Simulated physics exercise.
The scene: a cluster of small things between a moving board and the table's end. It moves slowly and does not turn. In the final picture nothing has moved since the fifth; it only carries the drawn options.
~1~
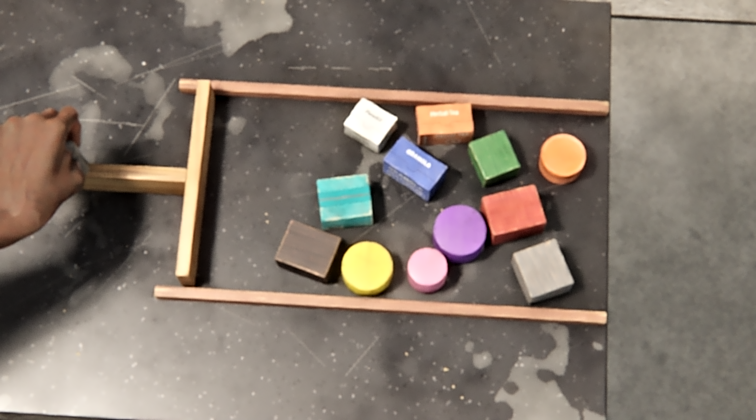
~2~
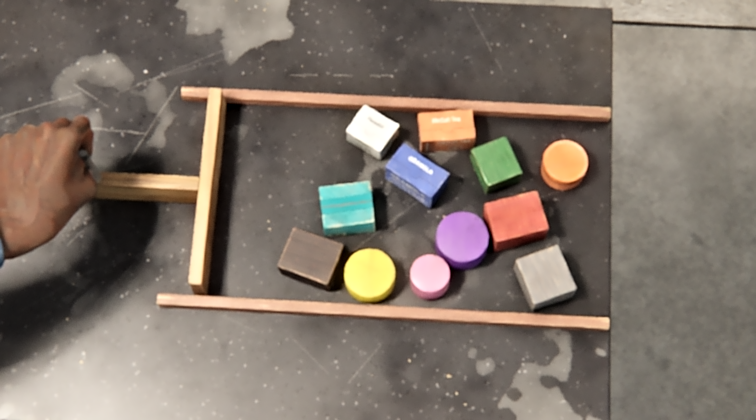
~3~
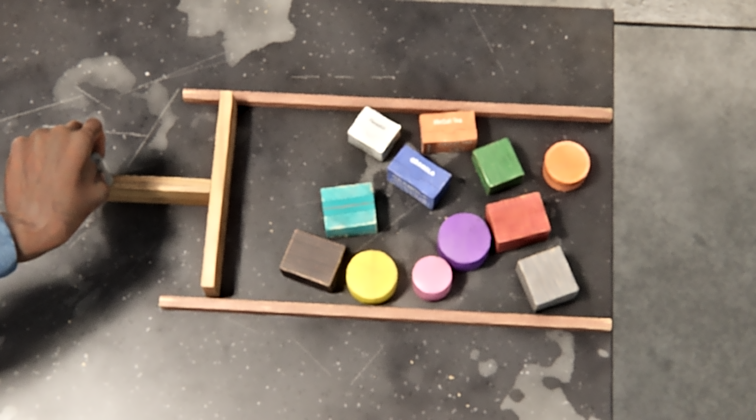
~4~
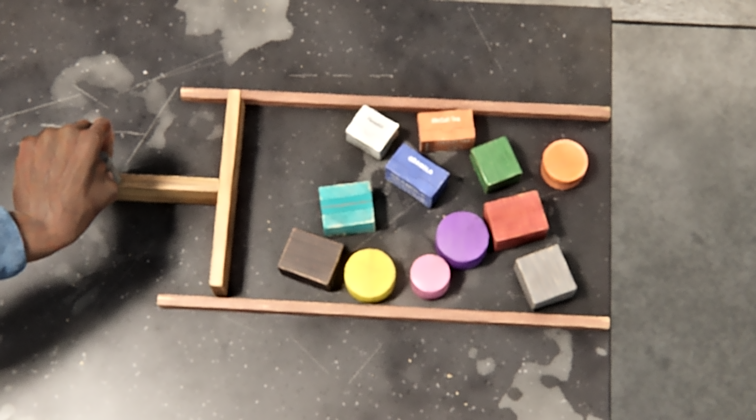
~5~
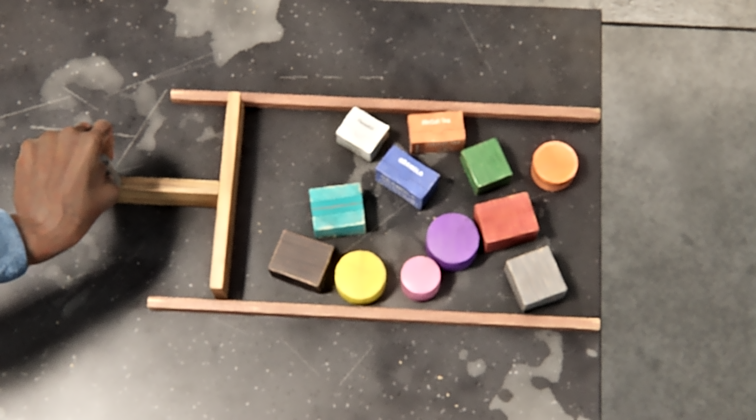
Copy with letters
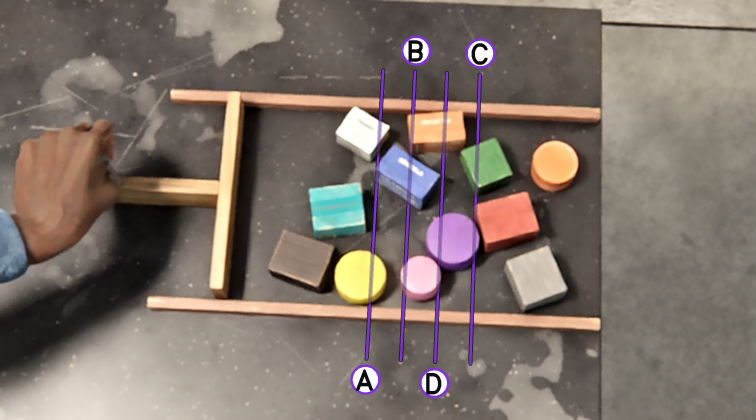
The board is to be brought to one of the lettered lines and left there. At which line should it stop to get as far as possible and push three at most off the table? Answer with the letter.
Up to line C.
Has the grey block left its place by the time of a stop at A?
No.
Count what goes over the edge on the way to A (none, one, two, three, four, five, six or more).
The count is none.
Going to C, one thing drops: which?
It is the grey block.
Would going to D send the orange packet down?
No.
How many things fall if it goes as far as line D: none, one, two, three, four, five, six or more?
By then, none.
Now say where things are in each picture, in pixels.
Blue packet (415, 169); pink tin (428, 271); purple tin (460, 235), in the first picture.
Board (205, 184); green block (496, 166), in the second picture.
Board (218, 186); yellow tin (372, 278), in the third picture.
Board (225, 185); orange packet (446, 131), in the fourth picture.
Board (225, 188); turquoise box (338, 212); orange tub (554, 167); white packet (363, 134), in the fifth picture.
On the marked copy, A at (375, 209); B at (408, 211); C at (475, 214); D at (441, 212).
Following C. Soon after the start, board (315, 192); pink tin (440, 285); yellow tin (397, 281).
Later, board (405, 196); grey block (565, 273); red block (536, 213).
In the end, board (472, 199); grey block over the edge; pink tin (597, 298); one fallen.
As for the rest, A is within the limit but short; B is within the limit but short; D is within the limit but short.
